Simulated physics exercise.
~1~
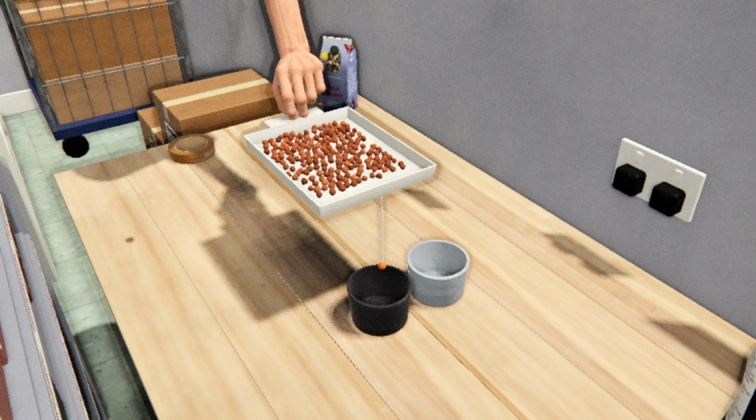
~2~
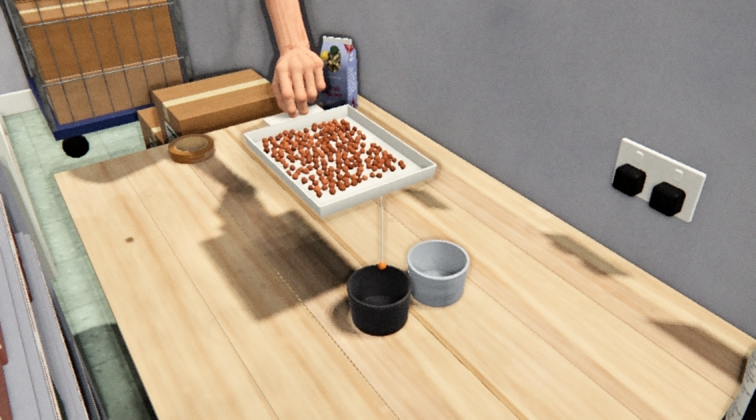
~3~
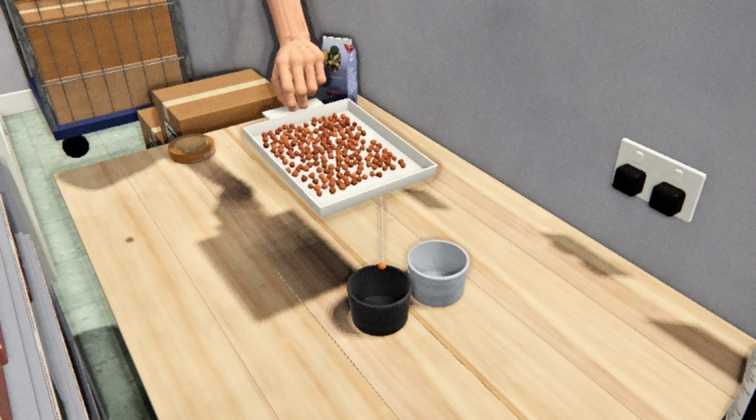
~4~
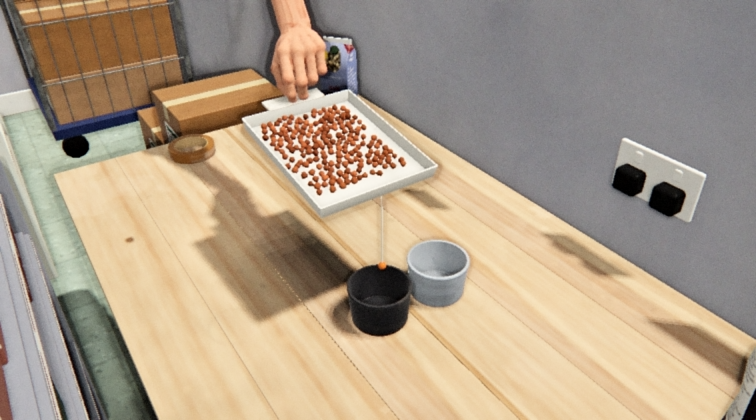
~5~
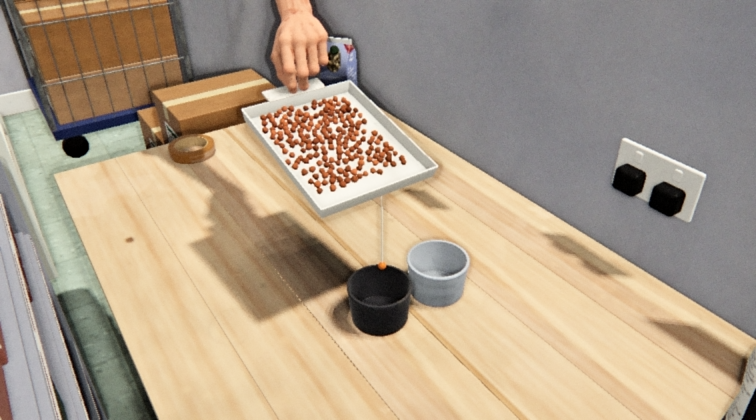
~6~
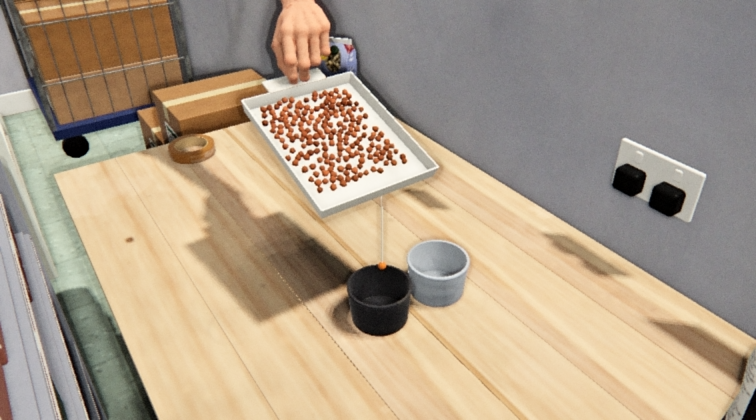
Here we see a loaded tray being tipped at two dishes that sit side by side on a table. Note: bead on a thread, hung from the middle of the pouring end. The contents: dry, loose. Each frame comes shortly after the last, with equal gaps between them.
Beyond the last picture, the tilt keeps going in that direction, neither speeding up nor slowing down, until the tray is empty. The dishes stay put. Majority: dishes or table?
Table.
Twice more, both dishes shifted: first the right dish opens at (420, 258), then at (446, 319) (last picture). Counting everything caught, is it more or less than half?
At place one the minor share; at place two the minor share.
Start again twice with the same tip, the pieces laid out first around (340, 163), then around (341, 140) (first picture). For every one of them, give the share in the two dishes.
It would be about 30 per cent for the first and about 20 per cent for the second.
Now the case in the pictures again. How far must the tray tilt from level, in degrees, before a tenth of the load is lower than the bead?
I'd say it is tilted about 110°.
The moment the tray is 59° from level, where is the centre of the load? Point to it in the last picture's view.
About (365, 158).
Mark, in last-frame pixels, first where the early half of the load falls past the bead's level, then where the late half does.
First part (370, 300), rest (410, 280).
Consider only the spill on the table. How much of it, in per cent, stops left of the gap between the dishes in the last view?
Near 50 in a hundred.
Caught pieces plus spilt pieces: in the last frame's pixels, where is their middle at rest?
The centre comes to rest near (406, 340).
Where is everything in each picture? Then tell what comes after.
Corners of the pouring end at (321, 205) and (433, 165), level; middle of the load at (326, 152), clay pellets; left dish at (397, 316); right dish at (456, 287); bead on its thread at (382, 266), in the first frame.
Corners of the pouring end at (321, 205) and (433, 165), level; middle of the load at (326, 151), in the second frame.
Corners of the pouring end at (321, 205) and (434, 165), tipped barely, level across its low end; middle of the load at (326, 148), in the third frame.
Corners of the pouring end at (322, 206) and (434, 165), tipped a little, level across its low end; middle of the load at (326, 142), in the fourth frame.
Corners of the pouring end at (322, 207) and (435, 166), tipped a little, level across its low end; middle of the load at (326, 137), in the fifth frame.
Corners of the pouring end at (323, 208) and (436, 166), tipped clearly, level across its low end; middle of the load at (327, 131); left dish at (397, 316); right dish at (456, 287), in the sixth frame.
Soon after the last picture, tray tipped steeply; all on the tray.
A little later, tray tipped right over; nearly all on the tray; a stray few in the left dish; a stray few in the air.
Later still, tray tipped past a quarter turn; a small part in the left dish; a stray few in the right dish; most outside both.
At rest, tray tipped past a quarter turn; a small part in the left dish; a stray few in the right dish; most outside both.
